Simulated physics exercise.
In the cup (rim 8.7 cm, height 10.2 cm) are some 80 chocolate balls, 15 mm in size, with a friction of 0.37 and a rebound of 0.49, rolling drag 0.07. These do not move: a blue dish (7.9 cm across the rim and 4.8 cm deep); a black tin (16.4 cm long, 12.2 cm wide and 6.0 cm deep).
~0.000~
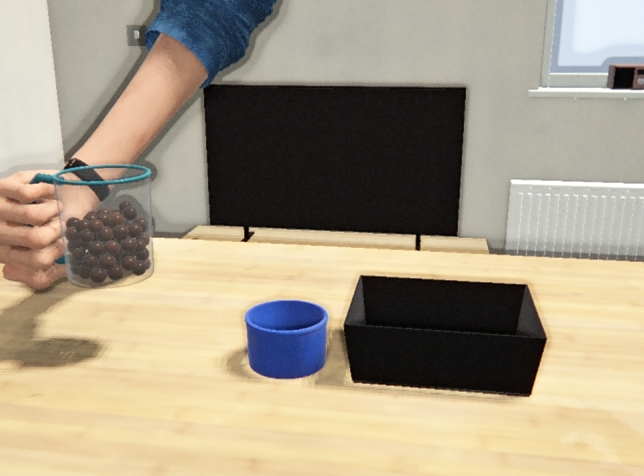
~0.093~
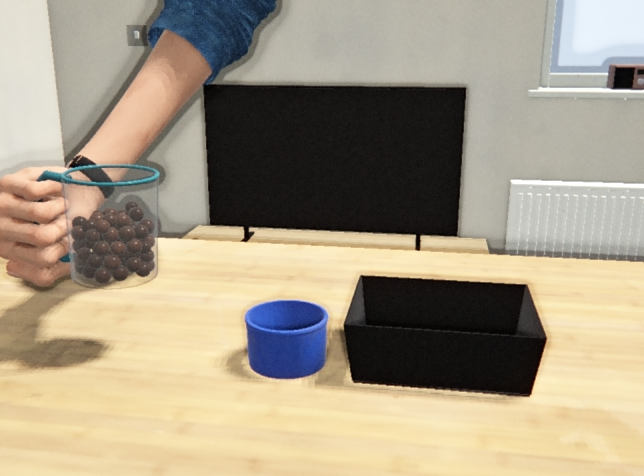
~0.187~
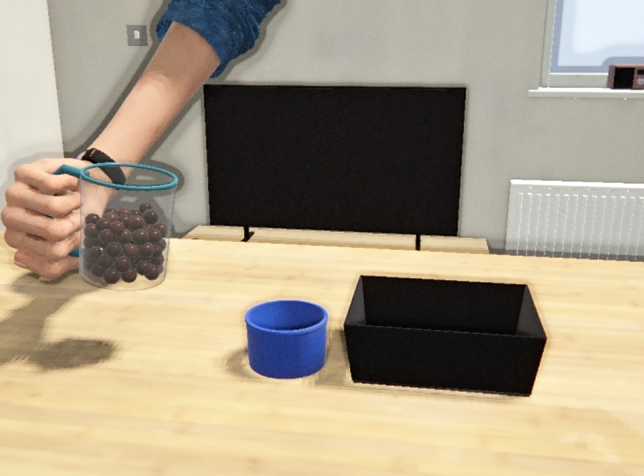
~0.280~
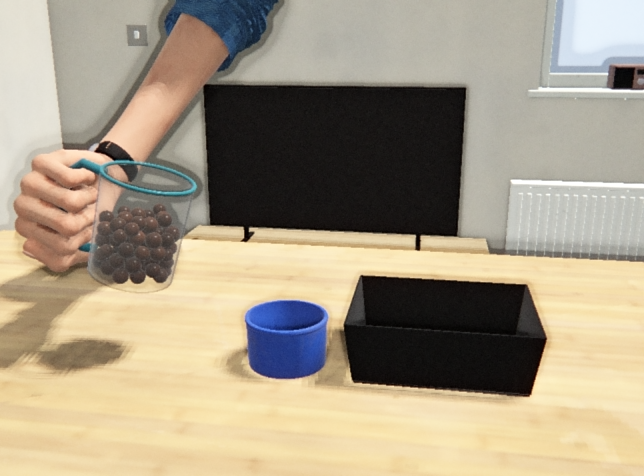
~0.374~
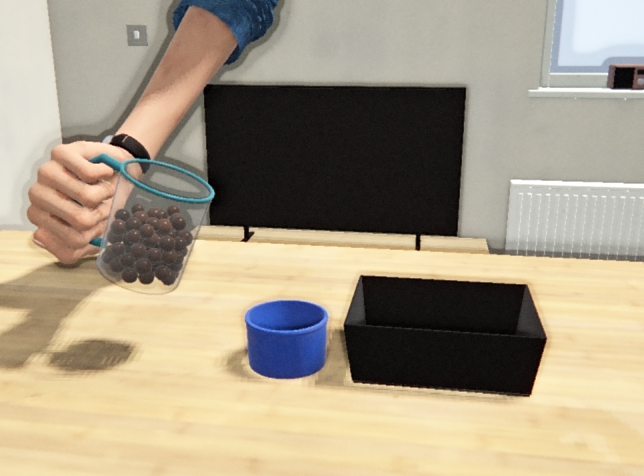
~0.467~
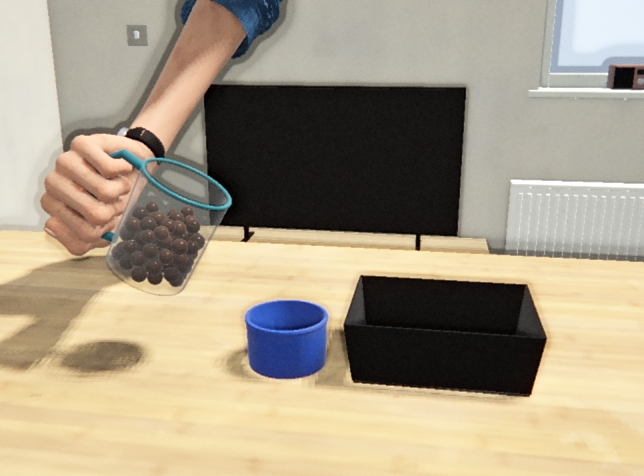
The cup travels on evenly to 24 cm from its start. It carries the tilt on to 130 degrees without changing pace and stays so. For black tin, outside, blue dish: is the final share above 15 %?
In the black tin: Above; outside everything: Below; in the blue dish: Below.
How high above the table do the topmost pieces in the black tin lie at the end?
About 3.5 cm.
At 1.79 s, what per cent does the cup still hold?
Roughly 40 per cent.
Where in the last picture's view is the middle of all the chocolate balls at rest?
At about (460, 355).
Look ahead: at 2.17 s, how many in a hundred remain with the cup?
About 0 per cent.
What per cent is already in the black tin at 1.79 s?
About 60 per cent by then.
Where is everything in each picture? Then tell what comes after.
Cup at (105, 200); tilt 0 degrees; moved 0.0 cm; lip at (145, 176); top of the load at (117, 216); blue dish at (287, 315); black tin at (442, 303), in the first frame.
Cup at (112, 201); tilt 2 degrees; moved 0.6 cm; lip at (154, 178); top of the load at (122, 216), in the second frame.
Cup at (128, 204); tilt 9 degrees; moved 2.0 cm; low side right; lip at (173, 184); top of the load at (150, 216), in the third frame.
Cup at (143, 207); tilt 15 degrees; moved 3.4 cm; low side right; lip at (192, 191); top of the load at (107, 218), in the fourth frame.
Cup at (159, 210); tilt 21 degrees; moved 4.8 cm; low side right; lip at (210, 198); top of the load at (122, 217), in the fifth frame.
Cup at (174, 213); tilt 28 degrees; moved 6.2 cm; low side right; lip at (227, 206); top of the load at (176, 219); blue dish at (287, 315); black tin at (442, 303). It turns about 70 degrees a second, in the sixth frame.
After 0.98 s, tilt 63 degrees; cup 100 %; middle of all pieces near (228, 243).
After 1.40 s, tilt 92 degrees; cup 100 %; middle of all pieces near (289, 242).
Then, at 1.79 s, tilt 118 degrees; black tin 60 %, cup 40 %; middle of all pieces near (400, 308).
After 2.17 s, tilt 130 degrees; black tin 100 %; middle of all pieces near (454, 351).
In the end, at 2.6 s, blue dish 0 %, outside 0 %, black tin 100 %, cup 0 %.
